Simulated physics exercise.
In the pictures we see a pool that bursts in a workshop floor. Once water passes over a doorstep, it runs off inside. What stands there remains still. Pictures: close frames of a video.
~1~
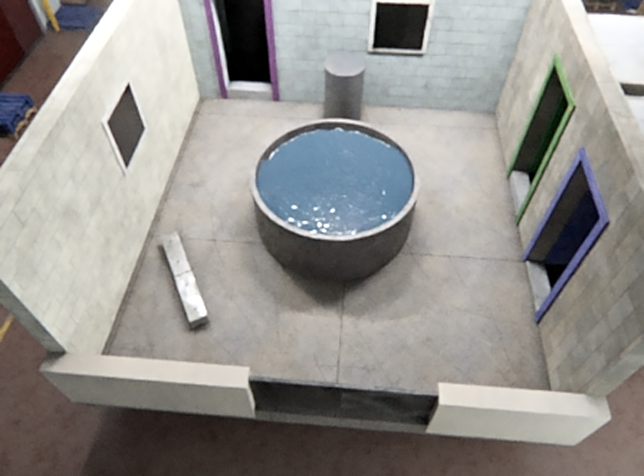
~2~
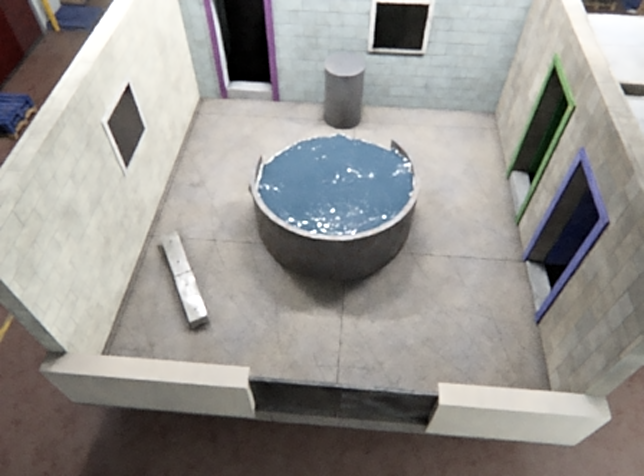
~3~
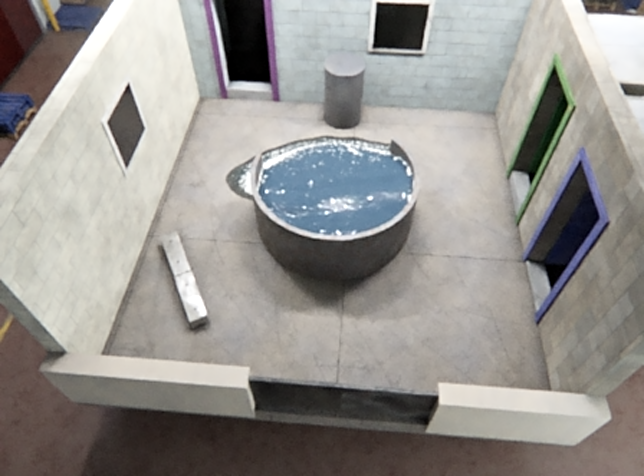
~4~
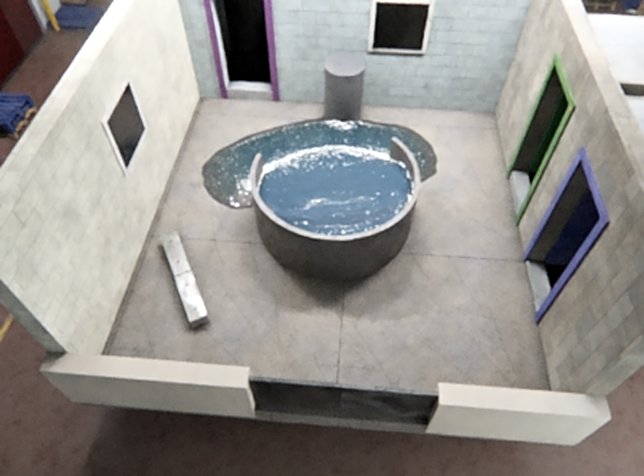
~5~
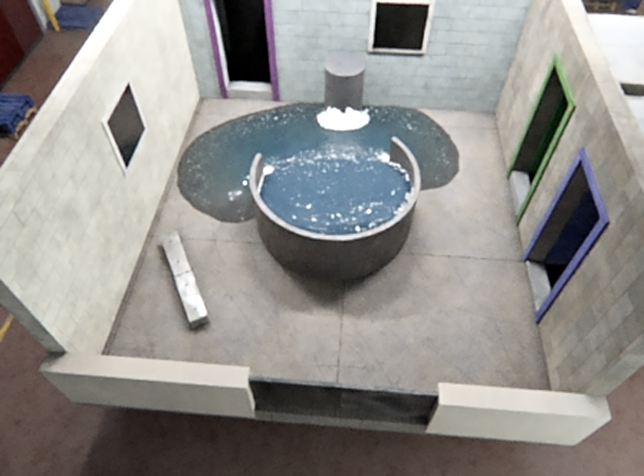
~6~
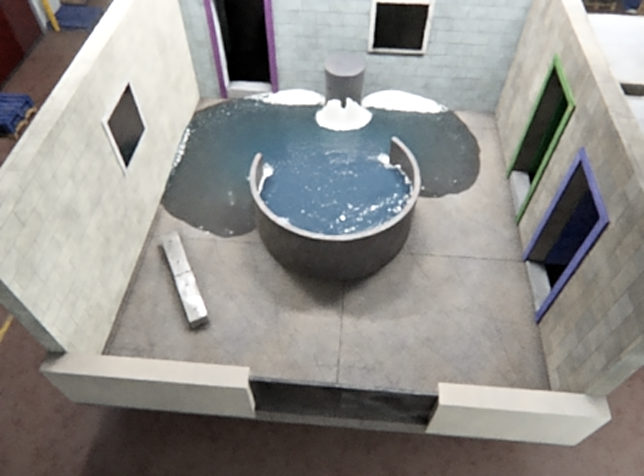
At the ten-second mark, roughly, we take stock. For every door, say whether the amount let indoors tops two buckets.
Green door: Two pails at most, purple door: Over two pails, blue door: Over two pails.
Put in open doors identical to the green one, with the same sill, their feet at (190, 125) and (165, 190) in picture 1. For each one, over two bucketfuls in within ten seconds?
In turn: Floods, holds.
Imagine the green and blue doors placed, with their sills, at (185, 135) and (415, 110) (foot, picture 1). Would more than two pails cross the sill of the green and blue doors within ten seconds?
Green door exceeds the limit; blue door exceeds the limit.
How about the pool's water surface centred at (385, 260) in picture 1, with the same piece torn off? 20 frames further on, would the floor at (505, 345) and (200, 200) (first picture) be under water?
Note - point 1 still bare; point 2 drenched.
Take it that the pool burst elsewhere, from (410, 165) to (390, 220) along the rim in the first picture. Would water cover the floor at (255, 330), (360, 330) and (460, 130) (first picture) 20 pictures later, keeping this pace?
The three spots, in order, are inundated, inundated and inundated.
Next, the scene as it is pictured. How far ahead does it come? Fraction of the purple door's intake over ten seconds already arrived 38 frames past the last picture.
I'd put it at about 100 per cent.
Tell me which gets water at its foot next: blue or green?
My pick is the one in green.
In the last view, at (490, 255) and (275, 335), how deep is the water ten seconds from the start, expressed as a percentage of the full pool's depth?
About 10 per cent at the first place and 12 per cent at the second.
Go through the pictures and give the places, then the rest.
In the first picture, still water in the round pool at (335, 177).
In the second picture, the front is at a hidden place, out from the gap on the round pool's far side.
In the third picture, water pours out on the round pool's far side and has run to a hidden place.
In the fourth picture, water pours out on the round pool's far side and has run to (207, 170).
In the fifth picture, the front is at (446, 137), out from the gap on the round pool's far side.
In the sixth picture, the front is at (449, 111), out from the gap on the round pool's far side.
A moment on, water covers 40 % of the floor; the green door wet at the sill, nothing in, the purple door over two buckets in, the blue door not reached.
Next, water covers 45 % of the floor; the green door wet at the sill, nothing in, the purple door far over two buckets in, the blue door not reached.
Then, water covers 85 % of the floor; the green door wet at the sill, nothing in, the purple door far over two buckets in, the blue door wet at the sill, nothing in.
Later, water covers 95 % of the floor; the green door wet at the sill, nothing in, the purple door far over two buckets in, the blue door wet at the sill, nothing in.
In the end, water covers 95 % of the floor; the green door wet at the sill, nothing in, the purple door far over two buckets in, the blue door over two buckets in.
